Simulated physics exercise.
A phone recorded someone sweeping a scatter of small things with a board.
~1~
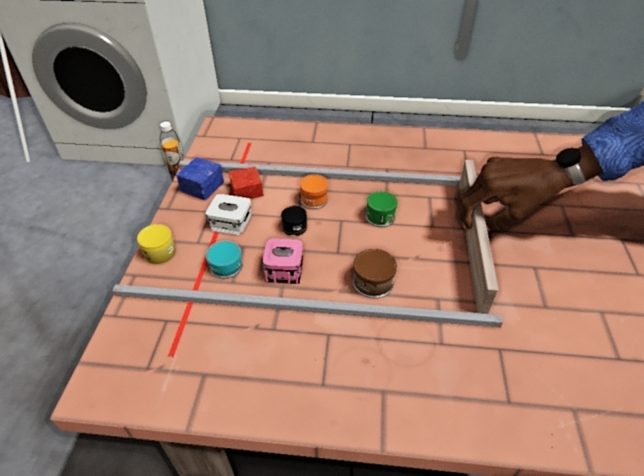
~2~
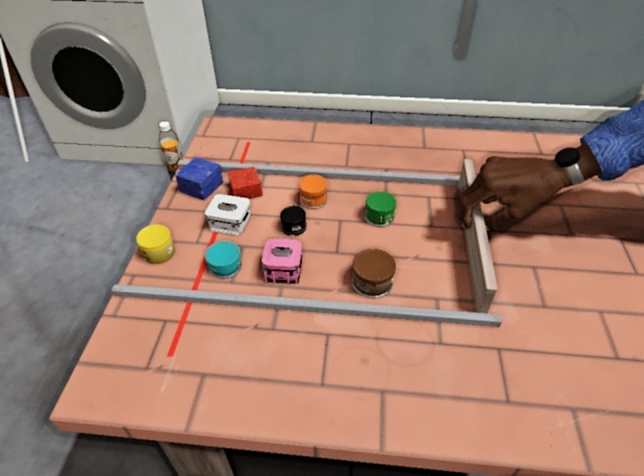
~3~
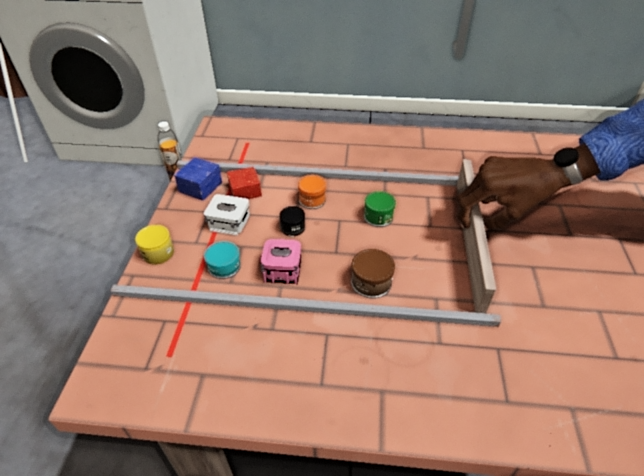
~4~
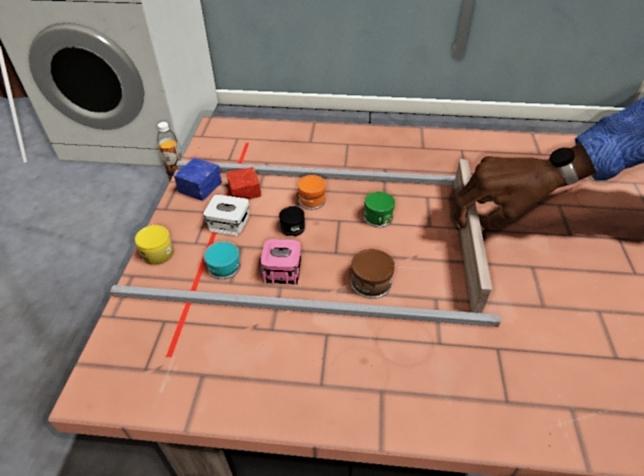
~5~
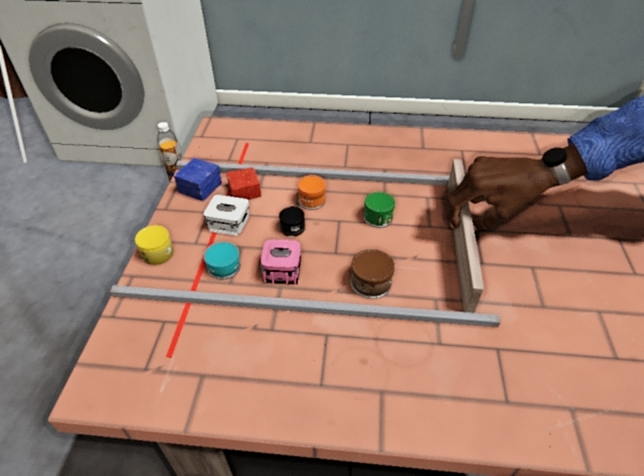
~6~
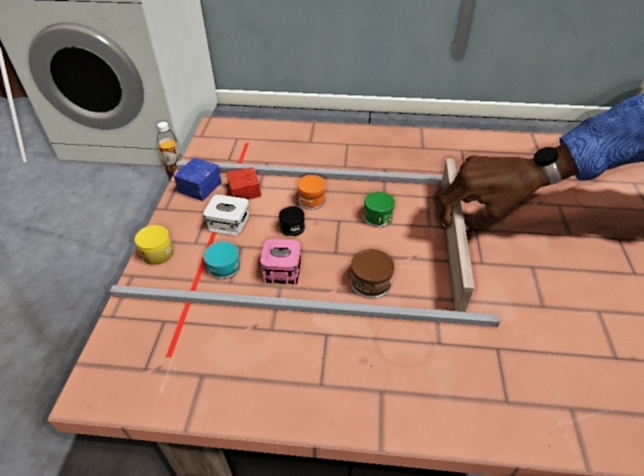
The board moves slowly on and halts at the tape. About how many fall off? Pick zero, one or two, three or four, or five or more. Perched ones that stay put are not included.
Three or four fall off.
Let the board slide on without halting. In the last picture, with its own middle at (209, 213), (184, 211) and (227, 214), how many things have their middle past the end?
It comes out as 3, then 6, then 2.
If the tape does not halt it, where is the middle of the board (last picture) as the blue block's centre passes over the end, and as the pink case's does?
About (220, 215), and about (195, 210) for the other.
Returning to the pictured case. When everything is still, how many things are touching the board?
4 in contact.
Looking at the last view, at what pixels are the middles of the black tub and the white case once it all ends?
One ends up near (202, 222) and the other near (172, 218).
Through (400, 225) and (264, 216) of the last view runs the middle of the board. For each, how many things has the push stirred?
At first I count 0, and then 9.
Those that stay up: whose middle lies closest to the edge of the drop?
The pink case is foremost.
Soon after, none off yet; yellow tub at rest near (155, 245); blue block at rest near (198, 179); white case at rest near (228, 215).
In the end, the number that fall off is three or four; gone, turquoise tin, blue block and yellow tub.
